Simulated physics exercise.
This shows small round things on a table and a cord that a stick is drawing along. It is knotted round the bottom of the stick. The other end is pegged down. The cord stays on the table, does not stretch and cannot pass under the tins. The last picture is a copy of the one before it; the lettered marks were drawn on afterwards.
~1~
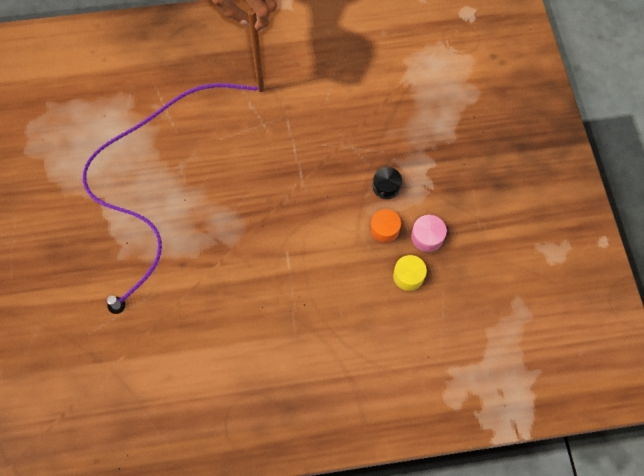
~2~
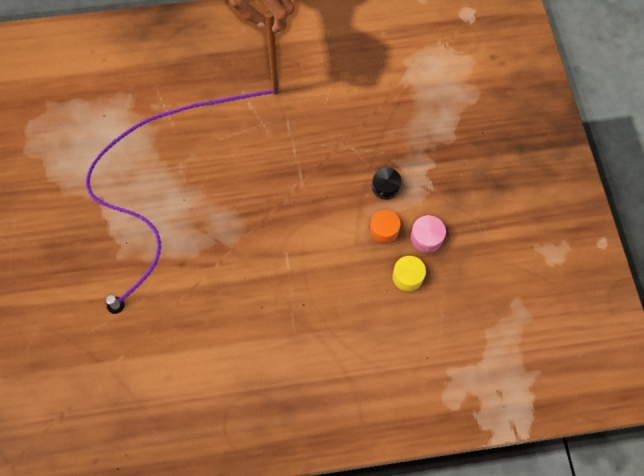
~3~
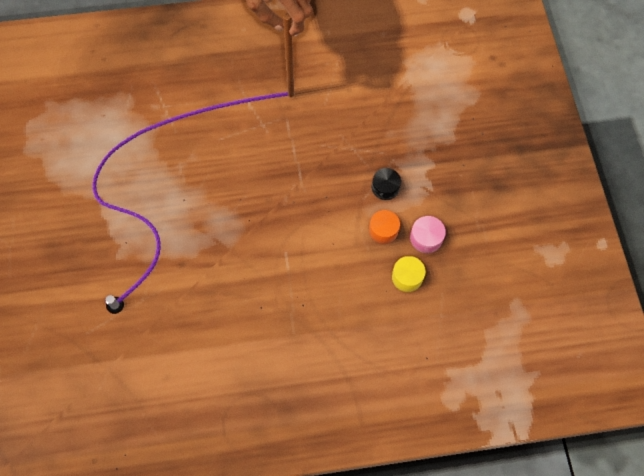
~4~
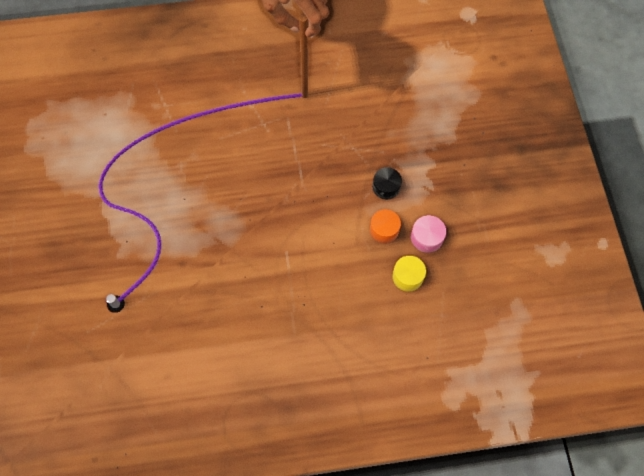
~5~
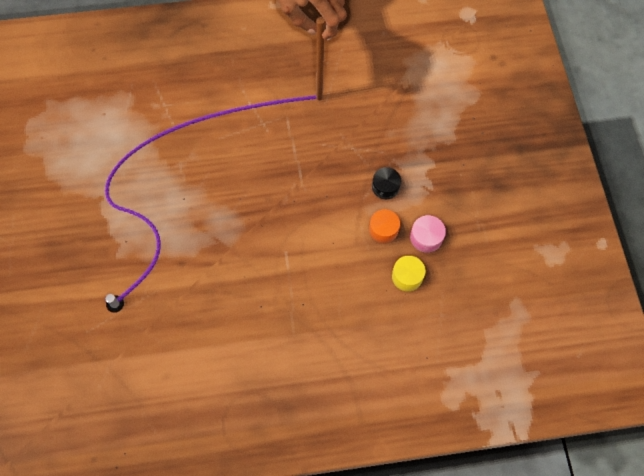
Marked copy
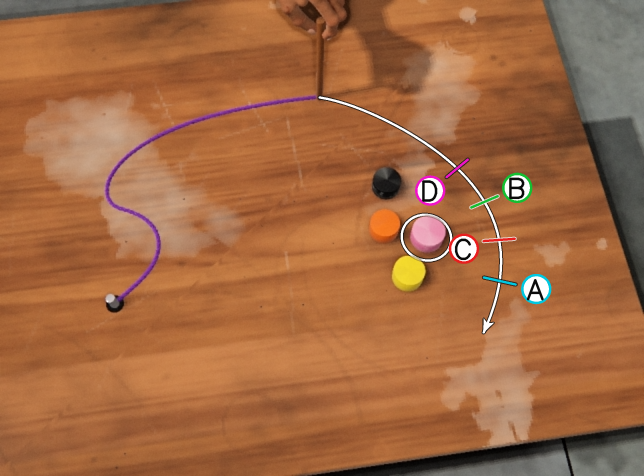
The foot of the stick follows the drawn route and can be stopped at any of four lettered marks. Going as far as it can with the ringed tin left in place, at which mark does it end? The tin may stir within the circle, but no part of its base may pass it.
The farthest safe stop is A.
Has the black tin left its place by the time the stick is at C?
By then, yes.
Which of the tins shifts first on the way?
Black.
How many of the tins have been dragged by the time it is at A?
Two.
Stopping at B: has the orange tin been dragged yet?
No.
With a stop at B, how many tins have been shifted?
The count is none.
On the marked copy, A at (500, 281); B at (484, 202); C at (499, 240); D at (457, 168); the ring at (426, 237); the route from (320, 97) via (467, 178) to (484, 333).
With A. Early on, foot of the stick (410, 134); pink tin (428, 234).
Further on, foot of the stick (483, 200); pink tin (428, 234).
At the end, foot of the stick (499, 281); pink tin (428, 234); orange tin (383, 242); black tin (391, 216); the pink tin is still in its ring.
As for the rest, B is safe but short; C is safe but short; D is safe but short.
